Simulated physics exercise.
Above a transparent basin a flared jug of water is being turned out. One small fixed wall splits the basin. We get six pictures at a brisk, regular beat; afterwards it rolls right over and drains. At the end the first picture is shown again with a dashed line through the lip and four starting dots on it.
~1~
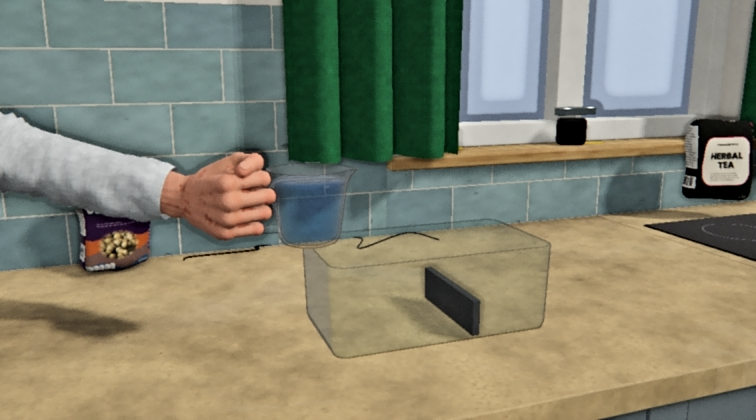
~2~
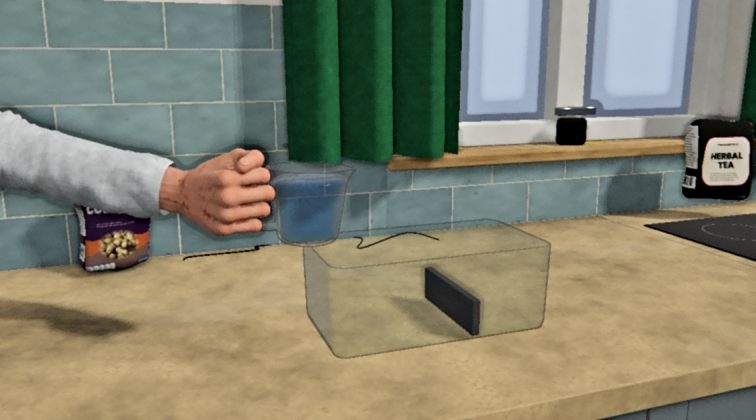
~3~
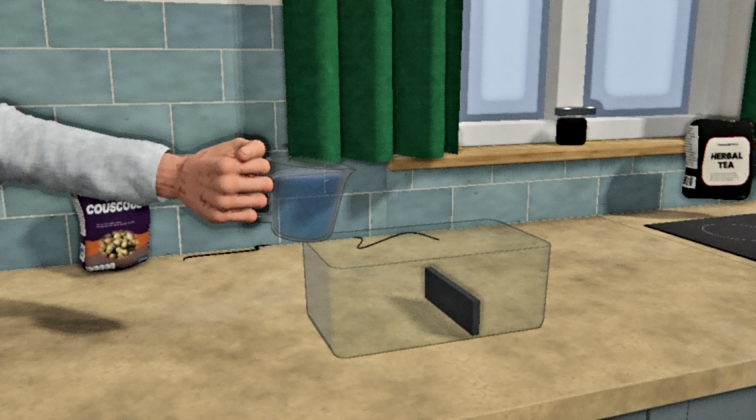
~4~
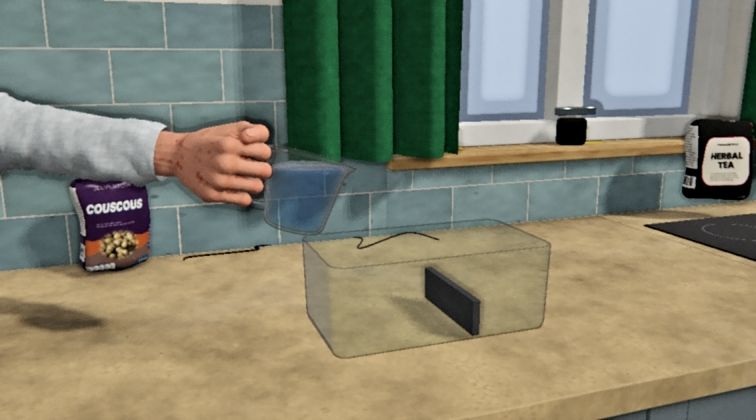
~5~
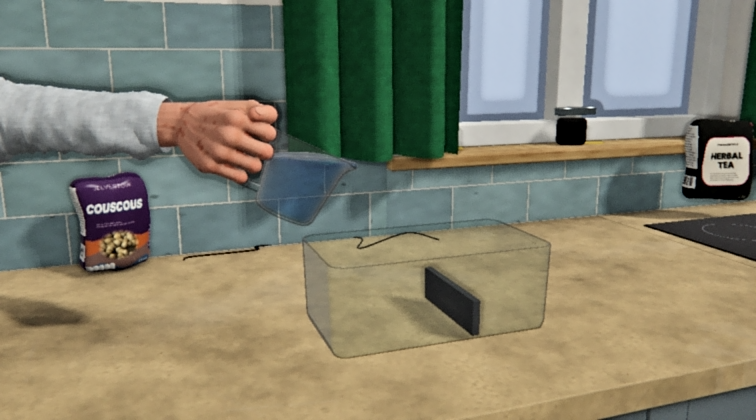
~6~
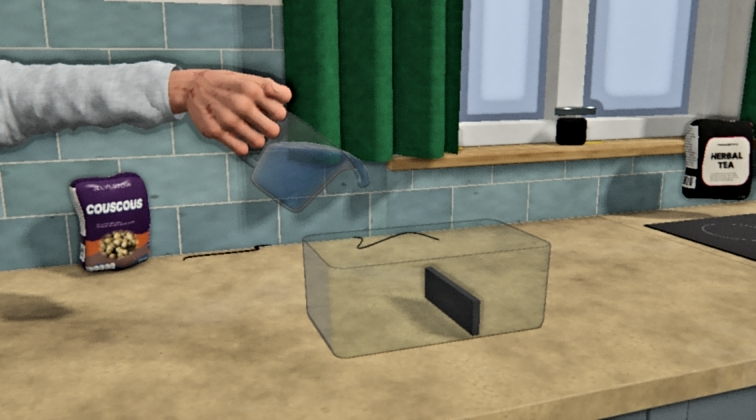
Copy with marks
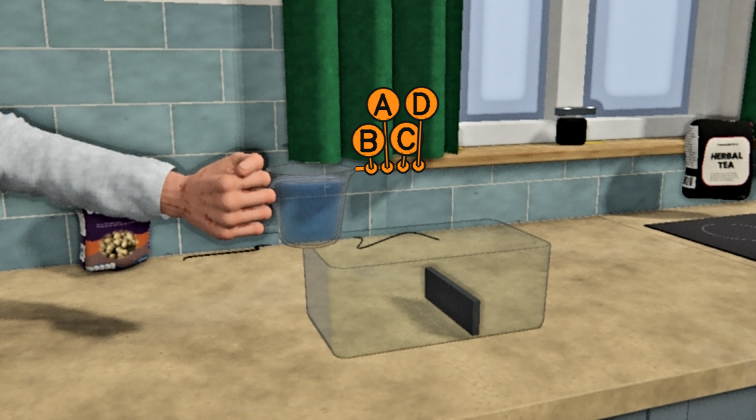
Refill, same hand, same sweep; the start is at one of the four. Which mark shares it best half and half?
A.
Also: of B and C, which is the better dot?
That would be C.
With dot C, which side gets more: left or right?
The right side.
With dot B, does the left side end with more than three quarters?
Yes, it does.
On the marked copy, A at (387, 167); B at (371, 168); C at (403, 166); D at (418, 165).
With A, about 49 % ends left of the wall and 49 % right of it.
With B, about 92 % ends left of the wall and 7 % right of it.
With C, about 16 % ends left of the wall and 80 % right of it; 4 % is lost outside.
With D, about 12 % ends left of the wall and 84 % right of it; 4 % is lost outside.
